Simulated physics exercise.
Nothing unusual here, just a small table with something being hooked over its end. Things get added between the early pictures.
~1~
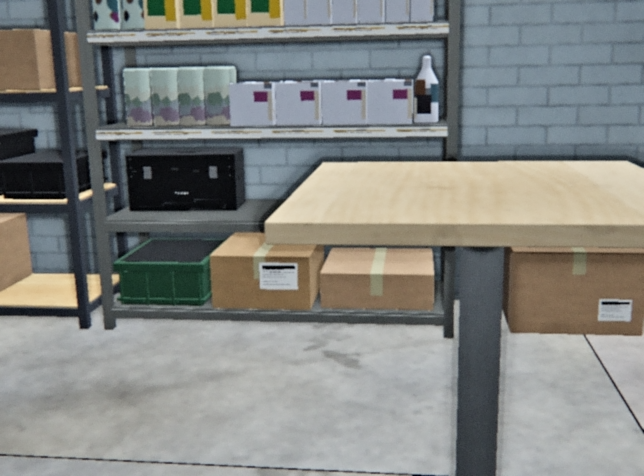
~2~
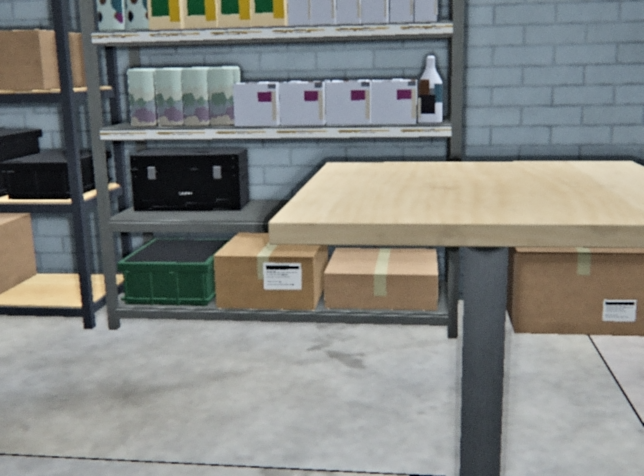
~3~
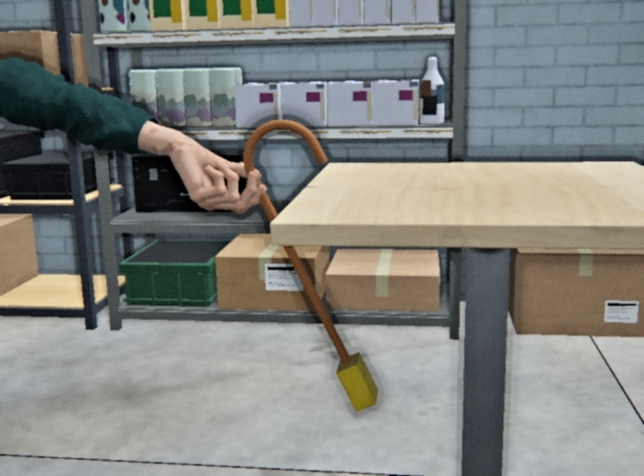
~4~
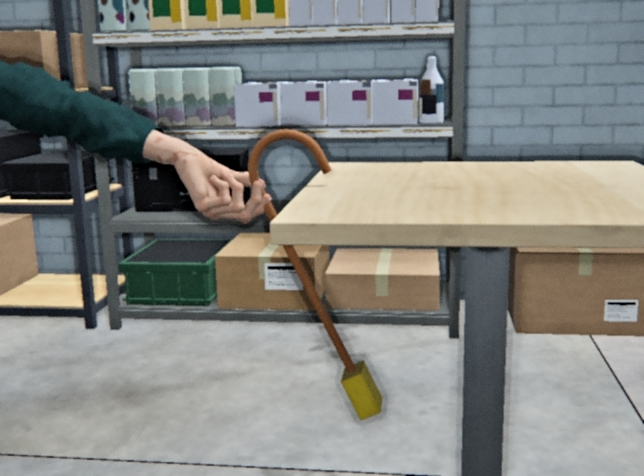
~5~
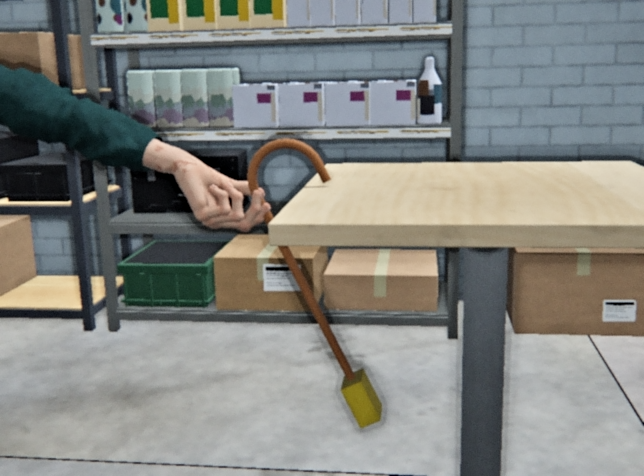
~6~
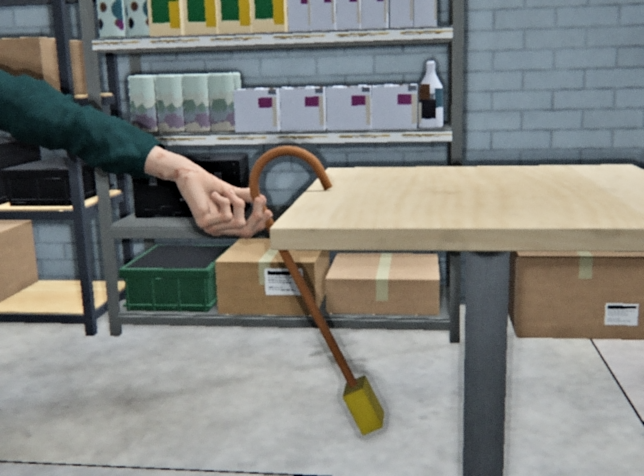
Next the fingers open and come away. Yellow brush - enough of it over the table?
It keeps its grip.
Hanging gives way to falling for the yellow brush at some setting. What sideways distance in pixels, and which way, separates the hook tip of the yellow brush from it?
Shift: 24 px, leftward.
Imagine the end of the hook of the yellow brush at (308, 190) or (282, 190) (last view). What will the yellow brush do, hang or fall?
Well, first it keeps its place, and next it tumbles away.
Then, 0.28 s later than the last frame, yellow brush at rest near (335, 286).
When it is over, the yellow brush remains in place, near (335, 286).
